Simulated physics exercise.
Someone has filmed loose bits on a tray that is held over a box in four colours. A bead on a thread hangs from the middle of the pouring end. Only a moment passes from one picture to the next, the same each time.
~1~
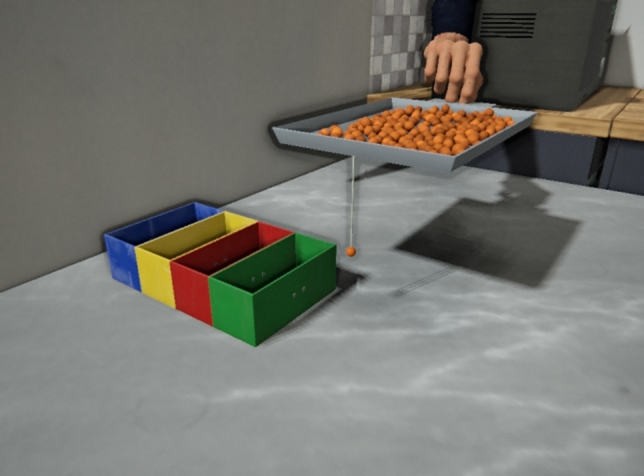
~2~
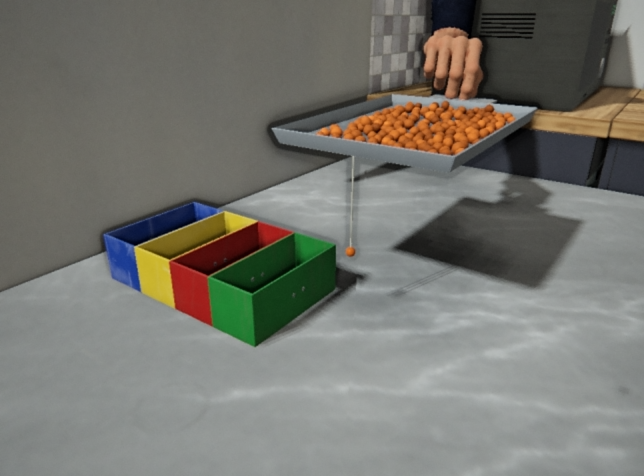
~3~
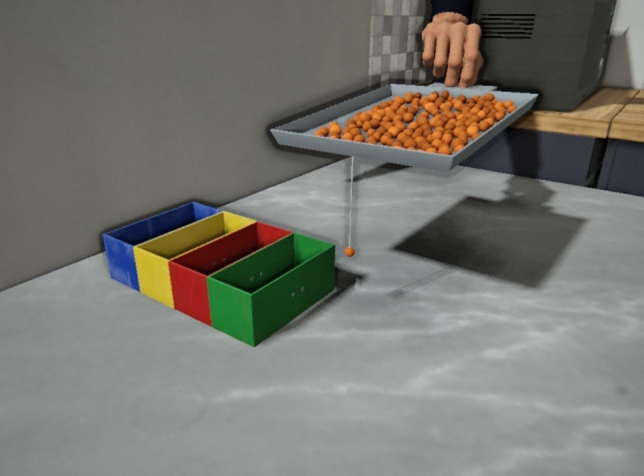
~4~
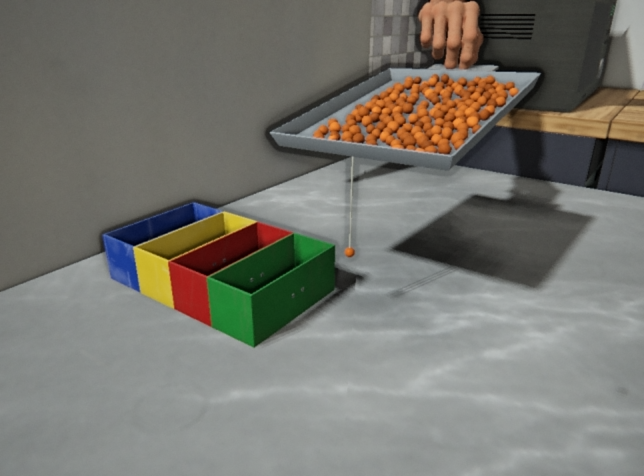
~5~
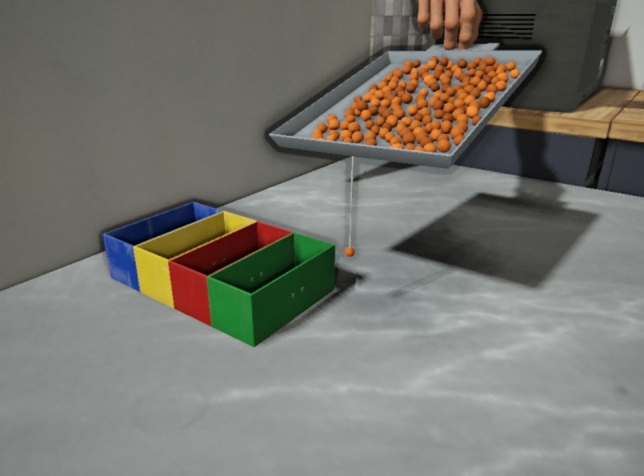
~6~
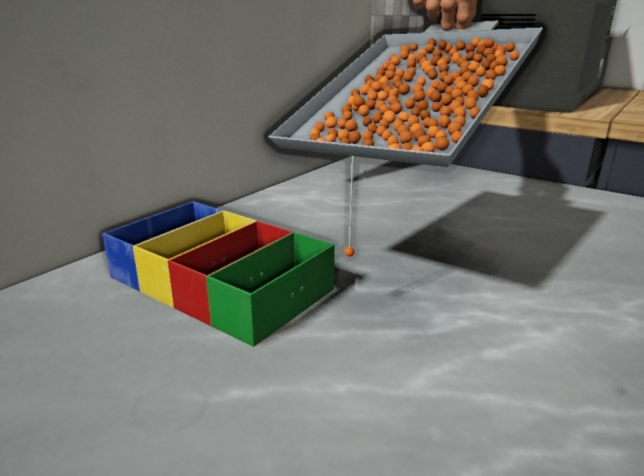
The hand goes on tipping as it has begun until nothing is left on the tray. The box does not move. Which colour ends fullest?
The green one ends fullest.
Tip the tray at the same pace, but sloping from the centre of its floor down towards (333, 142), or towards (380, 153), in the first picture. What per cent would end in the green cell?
First some 50, then 20 per cent.
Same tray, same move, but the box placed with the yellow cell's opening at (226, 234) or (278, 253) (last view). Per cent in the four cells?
About 60 and 90 per cent.
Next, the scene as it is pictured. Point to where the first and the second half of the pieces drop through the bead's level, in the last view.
The first part at (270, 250); the rest at (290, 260).
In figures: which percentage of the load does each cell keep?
Blue cell near 0; yellow cell near 0; red cell near 10; green cell near 40.
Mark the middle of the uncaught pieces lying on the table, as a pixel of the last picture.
Roughly at (294, 349).
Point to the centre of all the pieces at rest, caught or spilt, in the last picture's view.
Around (272, 320).
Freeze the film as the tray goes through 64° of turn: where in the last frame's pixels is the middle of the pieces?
Near (352, 105).
Soon, tray tipped steeply; all on the tray.
A while on, tray tipped past a quarter turn; about a quarter on the tray; about a quarter in the green cell; a small part in the red cell; a stray few in the yellow cell; about half falling or outside the box.
Towards the end, tray tipped past a quarter turn; about a third in the green cell; a small part in the red cell; a stray few in the yellow cell; about half falling or outside the box.
Finally, tray tipped past a quarter turn; about a third in the green cell; a small part in the red cell; a stray few in the yellow cell; none in the blue cell; about half outside the box.
